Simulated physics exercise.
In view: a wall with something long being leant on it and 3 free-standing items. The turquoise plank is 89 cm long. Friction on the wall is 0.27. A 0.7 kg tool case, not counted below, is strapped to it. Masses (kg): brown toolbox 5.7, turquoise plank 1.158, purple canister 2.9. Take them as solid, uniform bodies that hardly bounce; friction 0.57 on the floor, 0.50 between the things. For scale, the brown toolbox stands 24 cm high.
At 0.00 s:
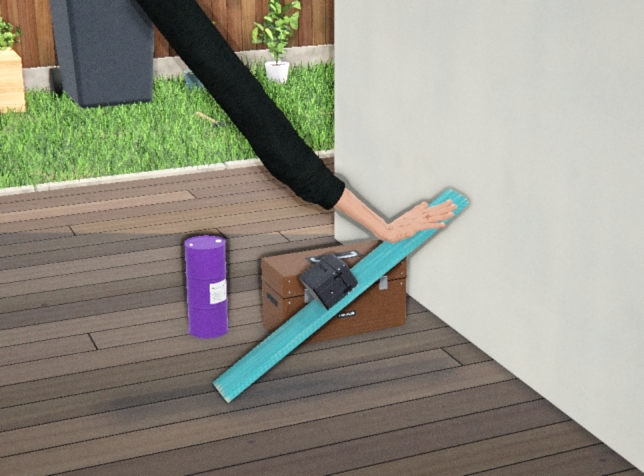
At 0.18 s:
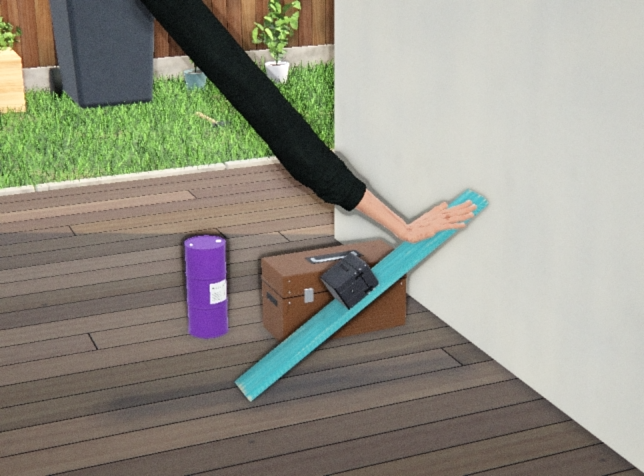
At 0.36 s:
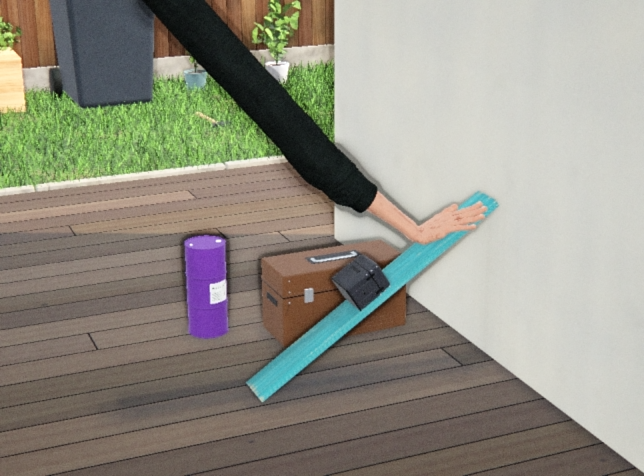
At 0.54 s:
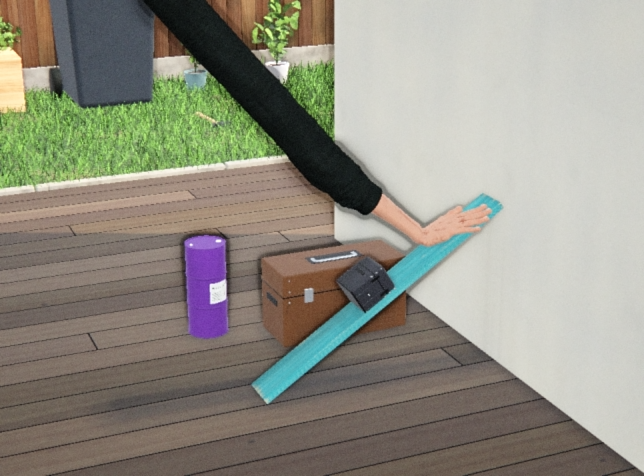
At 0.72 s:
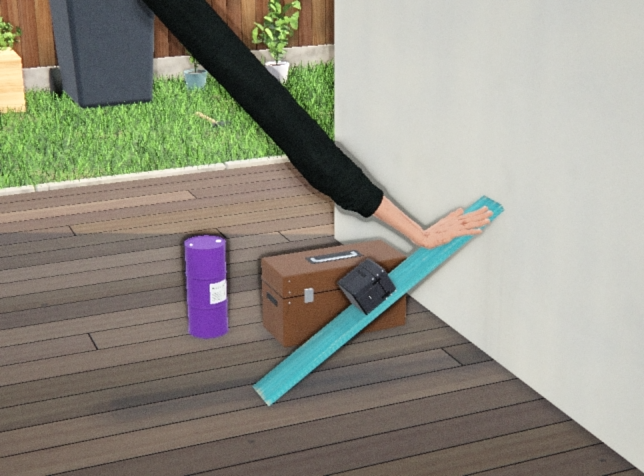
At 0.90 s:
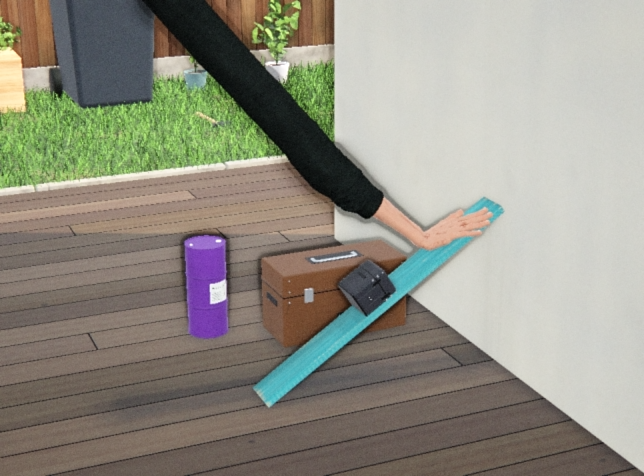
The footage shows a hand moving a turquoise plank rightward against a pale wall, in front of a brown toolbox, with a small dark case alongside the plank and a purple canister at left; the hand then stays on the plank, nearly motionless.
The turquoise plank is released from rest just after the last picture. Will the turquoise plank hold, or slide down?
In the end the plank slips out.
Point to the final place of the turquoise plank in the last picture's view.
Around (354, 379).
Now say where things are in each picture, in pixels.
In the first picture, 13 cm still to go; turquoise plank (342, 292); brown toolbox (334, 292).
In the second picture, 6 cm still to go; turquoise plank (362, 292); brown toolbox (334, 292).
In the third picture, 3 cm still to go; turquoise plank (373, 294); brown toolbox (334, 292).
In the fourth picture, 1 cm still to go; turquoise plank (378, 295); brown toolbox (334, 292).
In the fifth picture, propped up under the hand; turquoise plank (380, 298); brown toolbox (334, 292).
In the sixth picture, propped up under the hand; turquoise plank (380, 299); brown toolbox (334, 292).
After 1.40 s, turquoise plank 12° lower than it was left near (367, 328).
After 1.50 s, turquoise plank 26° lower than it was left near (358, 360).
In the end (2.2 s), not toppled but over 10 cm from the start, turquoise plank; the other 2 under 10 cm from the start. At the end, from the last picture's camera, turquoise plank near (354, 379). The plank gives way.
